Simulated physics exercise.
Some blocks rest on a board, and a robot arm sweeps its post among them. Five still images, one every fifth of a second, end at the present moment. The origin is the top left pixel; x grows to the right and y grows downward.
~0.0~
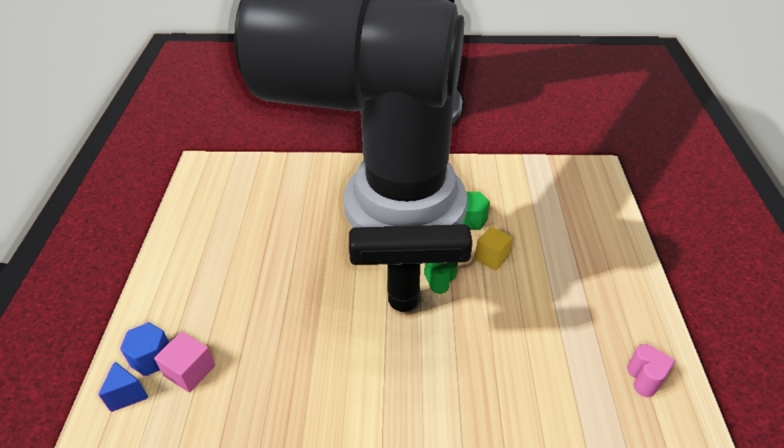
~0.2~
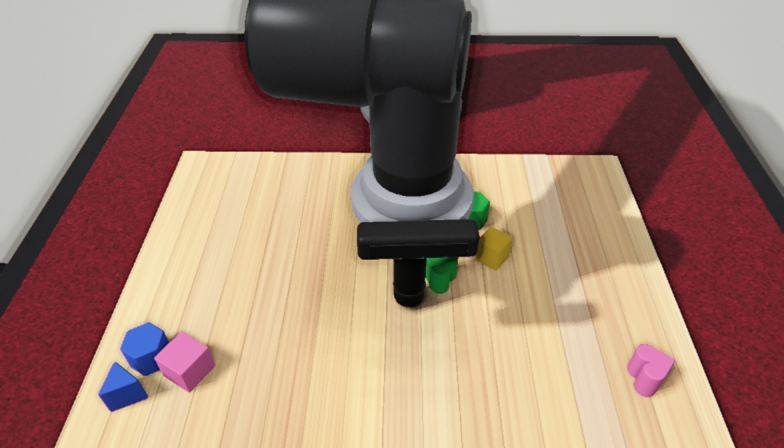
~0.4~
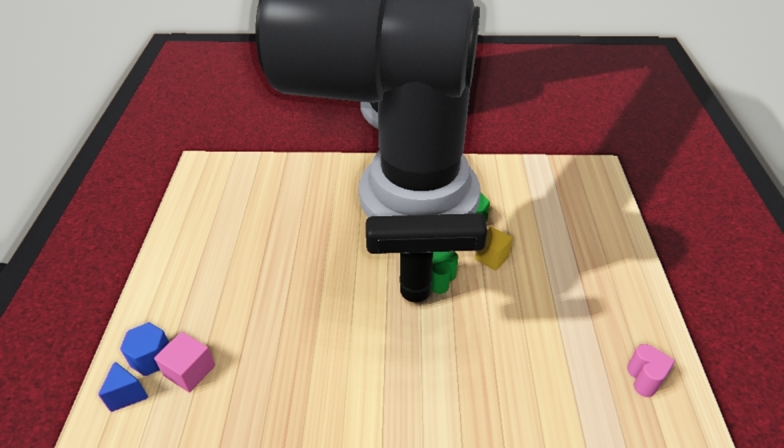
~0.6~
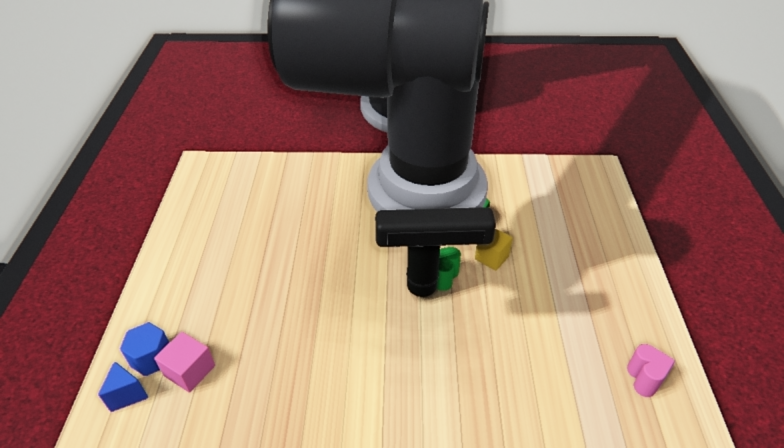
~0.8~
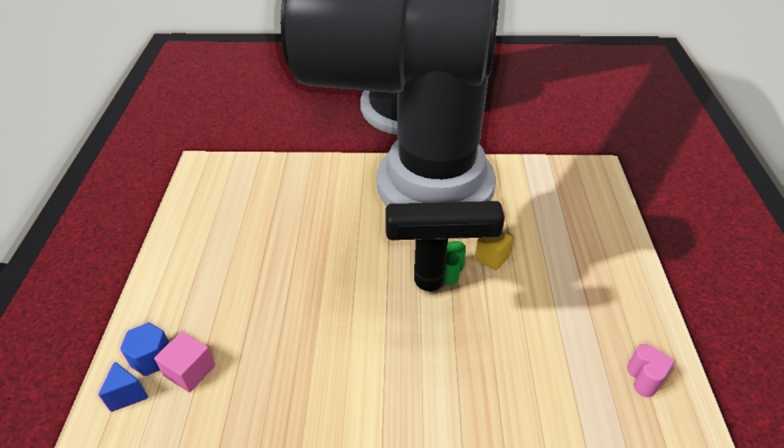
The clip opens on a robot arm holding its black post over a wooden board, beside green and yellow blocks, with blue and pink blocks toward the left and a pink one at right. The arm moves slightly right and away from the viewer, then nudges a green block a little toward the yellow one.
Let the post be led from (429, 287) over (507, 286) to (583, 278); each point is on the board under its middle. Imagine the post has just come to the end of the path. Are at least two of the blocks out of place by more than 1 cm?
No, it doesn't check out.
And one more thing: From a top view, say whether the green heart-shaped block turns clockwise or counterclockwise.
From the top, the block rotates counterclockwise.
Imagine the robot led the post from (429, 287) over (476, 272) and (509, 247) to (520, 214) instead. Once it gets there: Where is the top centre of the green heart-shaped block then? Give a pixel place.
Top centre: (474, 228).
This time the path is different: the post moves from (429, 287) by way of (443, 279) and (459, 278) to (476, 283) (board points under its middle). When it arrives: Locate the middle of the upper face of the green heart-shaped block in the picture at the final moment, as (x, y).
It will likely be found at (467, 238).
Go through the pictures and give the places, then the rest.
In the first picture, post tip at (403, 301); block tops, green heart-shaped block partly hidden; yellow square piece at (495, 238).
In the second picture, post at (409, 296); blocks unchanged.
In the third picture, post at (415, 291); blocks unchanged.
In the fourth picture, post at (422, 286); green heart-shaped block at (445, 257).
In the fifth picture, post at (429, 281); green heart-shaped block at (451, 251); yellow square piece at (495, 238).
What follows on the original path. One third of the way, post at (482, 281); green heart-shaped block at (466, 246), turned 65° anticlockwise.
Two thirds of the way, post at (536, 277); green heart-shaped block at (466, 246), turned 65° anticlockwise.
At the end, post at (586, 271); green heart-shaped block at (466, 246), turned 65° anticlockwise; yellow square piece in place.
